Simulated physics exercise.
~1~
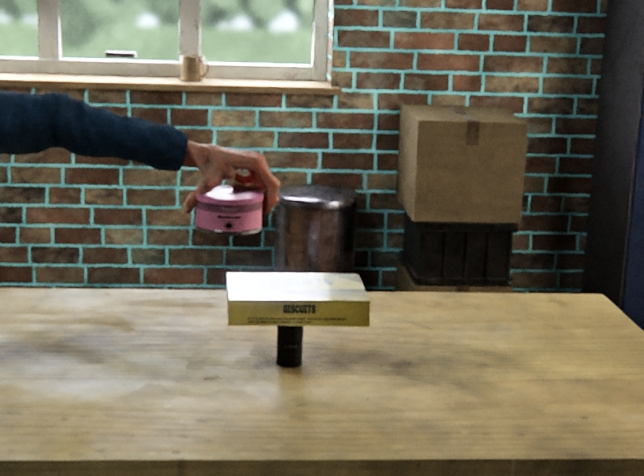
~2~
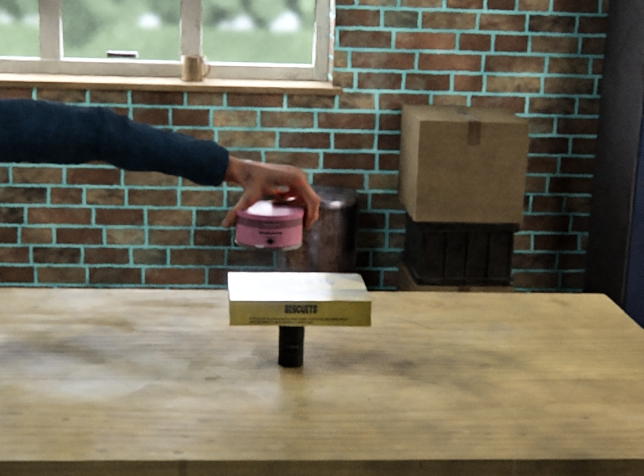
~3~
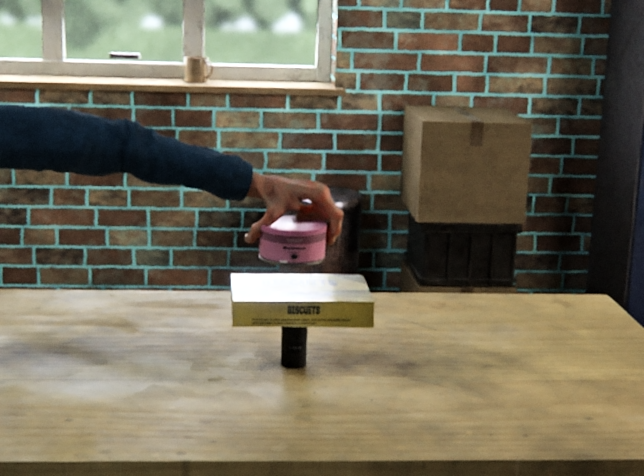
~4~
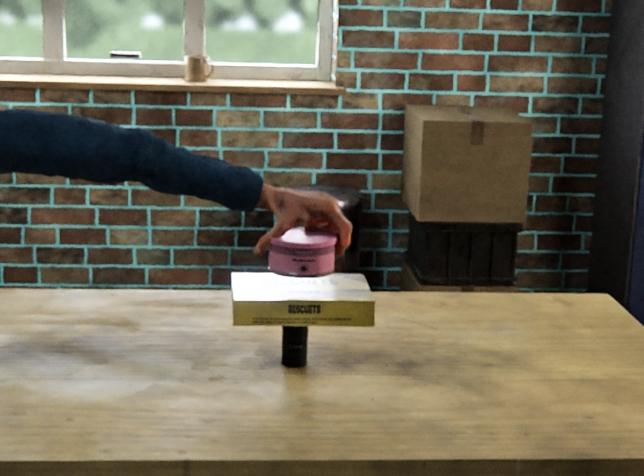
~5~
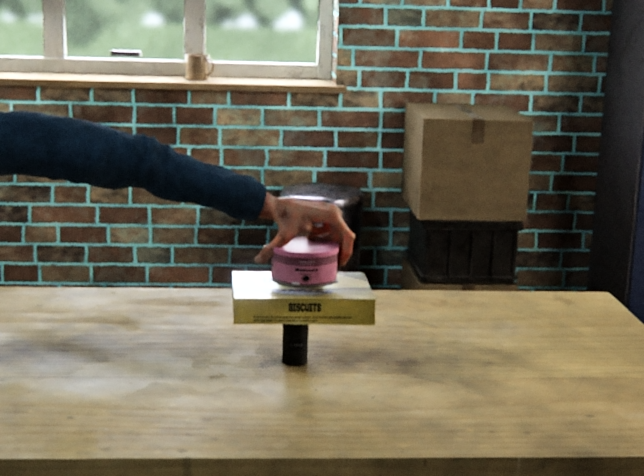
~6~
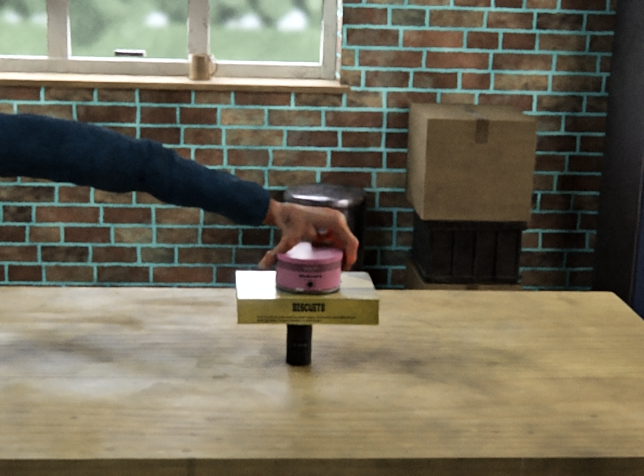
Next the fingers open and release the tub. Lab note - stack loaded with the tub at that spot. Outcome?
I expect success here.
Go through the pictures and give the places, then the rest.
The first frame shows coming down; pink tub (229, 210); black shaker (290, 338).
The second frame shows coming down; pink tub (269, 226); black shaker (291, 338).
The third frame shows coming down; pink tub (293, 240); black shaker (294, 339).
The fourth frame shows coming down; pink tub (302, 252); black shaker (295, 338).
The fifth frame shows coming down; pink tub (304, 262); black shaker (295, 336).
The sixth frame shows in place under the hand; pink tub (308, 268); black shaker (299, 336).
Then, 0.20 s on from there, no change.
Then, 0.30 s on from there, pink tub resting near (308, 268).
In the end, all 3 unmoved. At the end, from the last picture's camera, pink tub near (308, 268). The stack keeps its balance.
